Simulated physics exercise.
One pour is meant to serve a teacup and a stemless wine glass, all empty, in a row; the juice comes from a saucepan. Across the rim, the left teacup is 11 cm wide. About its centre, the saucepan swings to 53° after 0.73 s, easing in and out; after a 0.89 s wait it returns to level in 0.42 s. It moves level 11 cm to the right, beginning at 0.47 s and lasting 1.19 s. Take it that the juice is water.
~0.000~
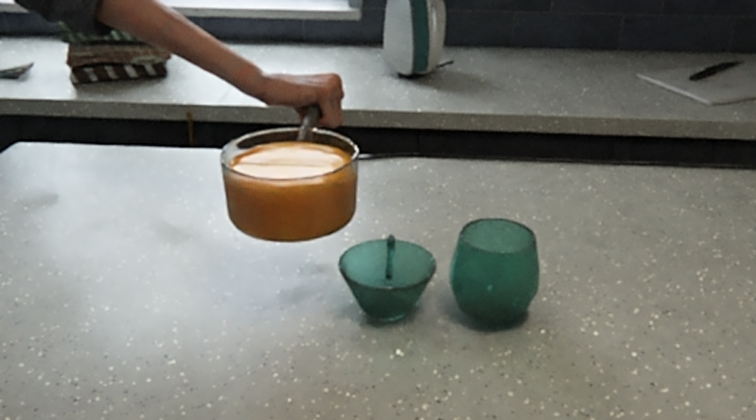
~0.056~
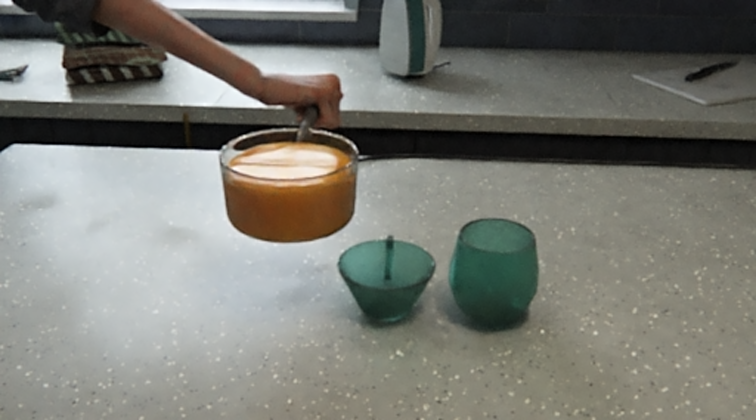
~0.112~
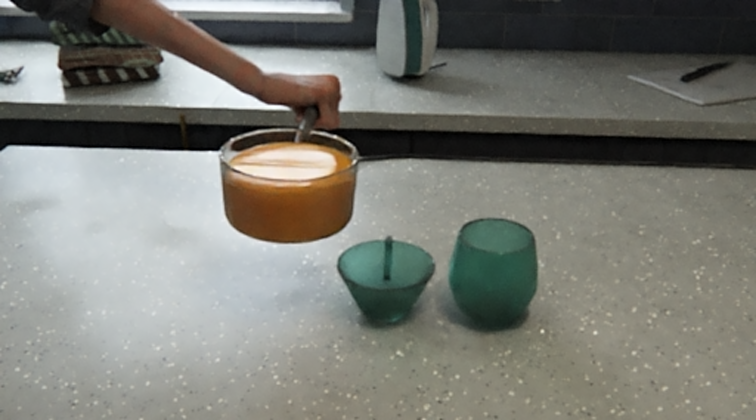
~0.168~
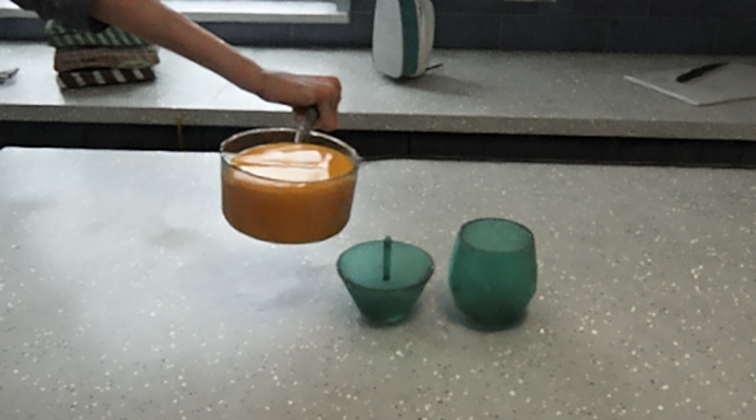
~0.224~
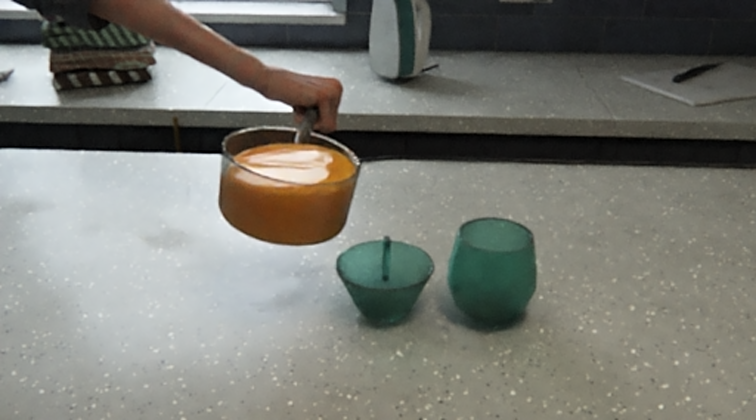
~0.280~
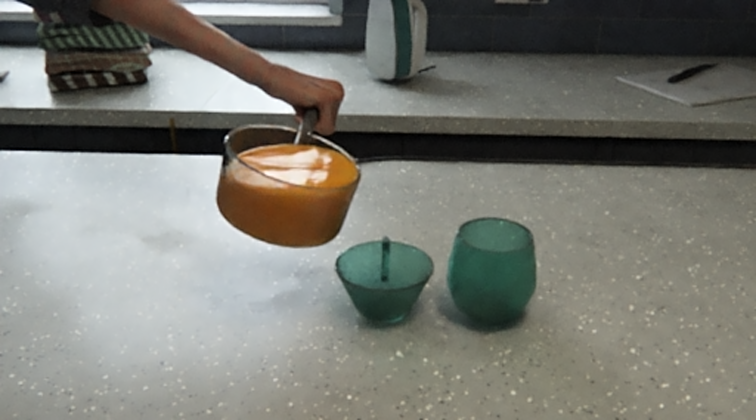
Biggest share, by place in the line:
First.
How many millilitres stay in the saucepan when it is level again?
Some 230 ml.
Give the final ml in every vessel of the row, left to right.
Left 120 ml, right 30 ml.
After 0.77 s the tilt is 53° and from the left they hold 140 ml, 0 ml, the saucepan 480 ml, and 10 ml is on the counter.
After 1.13 s the tilt is 53° and from the left they hold 120 ml, 0 ml, the saucepan 310 ml, and 410 ml is on the counter.
After 1.51 s the tilt is 53° and from the left they hold 125 ml, 15 ml, the saucepan 245 ml, and 505 ml is on the counter.
After 1.91 s the tilt is 11° and from the left they hold 125 ml, 35 ml, the saucepan 225 ml, and 515 ml is on the counter.
In the end from the left they hold 125 ml, 35 ml, the saucepan 225 ml, and 515 ml is on the counter.
